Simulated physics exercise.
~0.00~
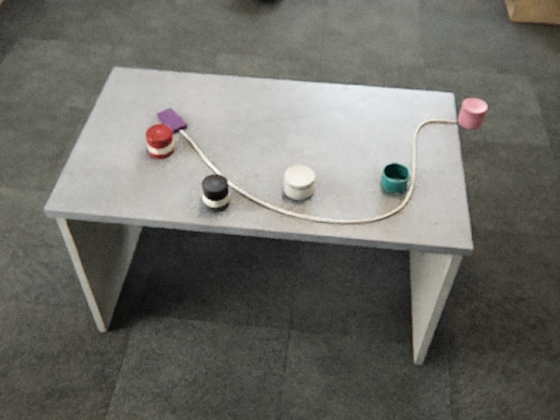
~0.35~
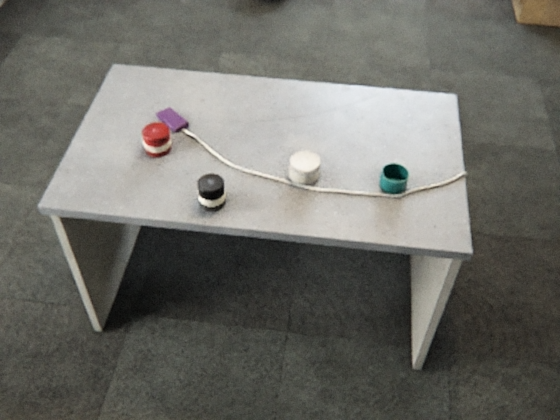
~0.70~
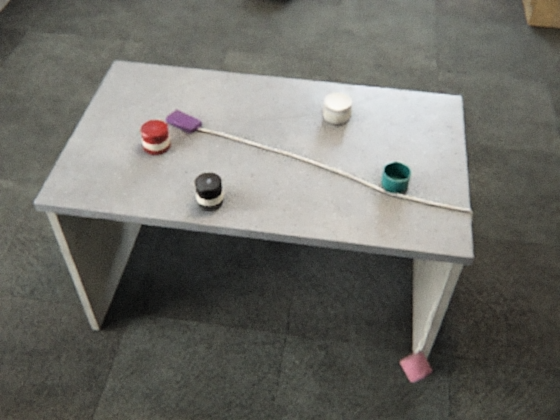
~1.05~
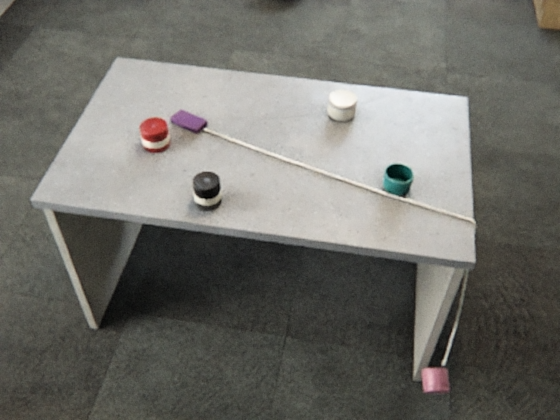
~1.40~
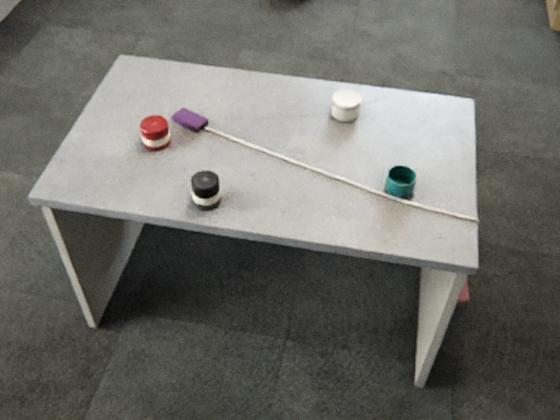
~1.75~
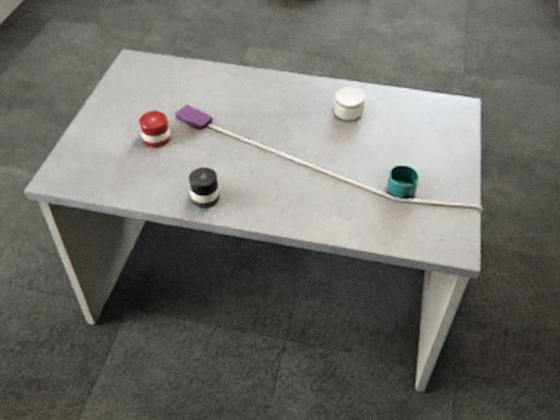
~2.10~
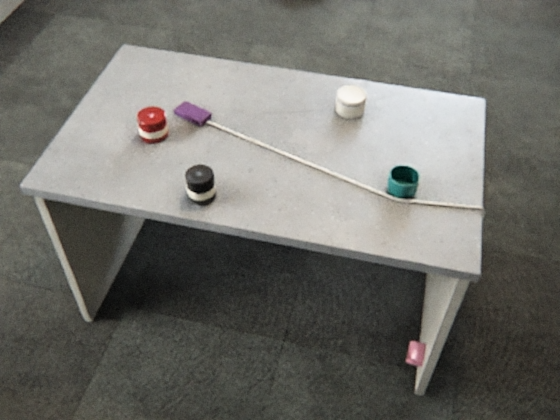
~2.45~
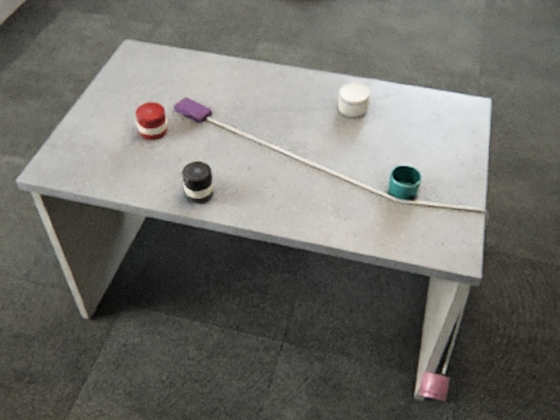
The clip opens on a gray table where a pale cord curves from a flat purple phone, past red, black and white tins and a teal mug, to a pink speaker just off the right edge. The speaker drops out of sight, and the cord pulls tighter across the top. As it straightens, it sweeps the white tin toward the back, while the teal mug barely shifts. The speaker swings below the right end, passing behind the table leg and reappearing. It finally hangs near the leg's foot, with the phone and containers still on top.
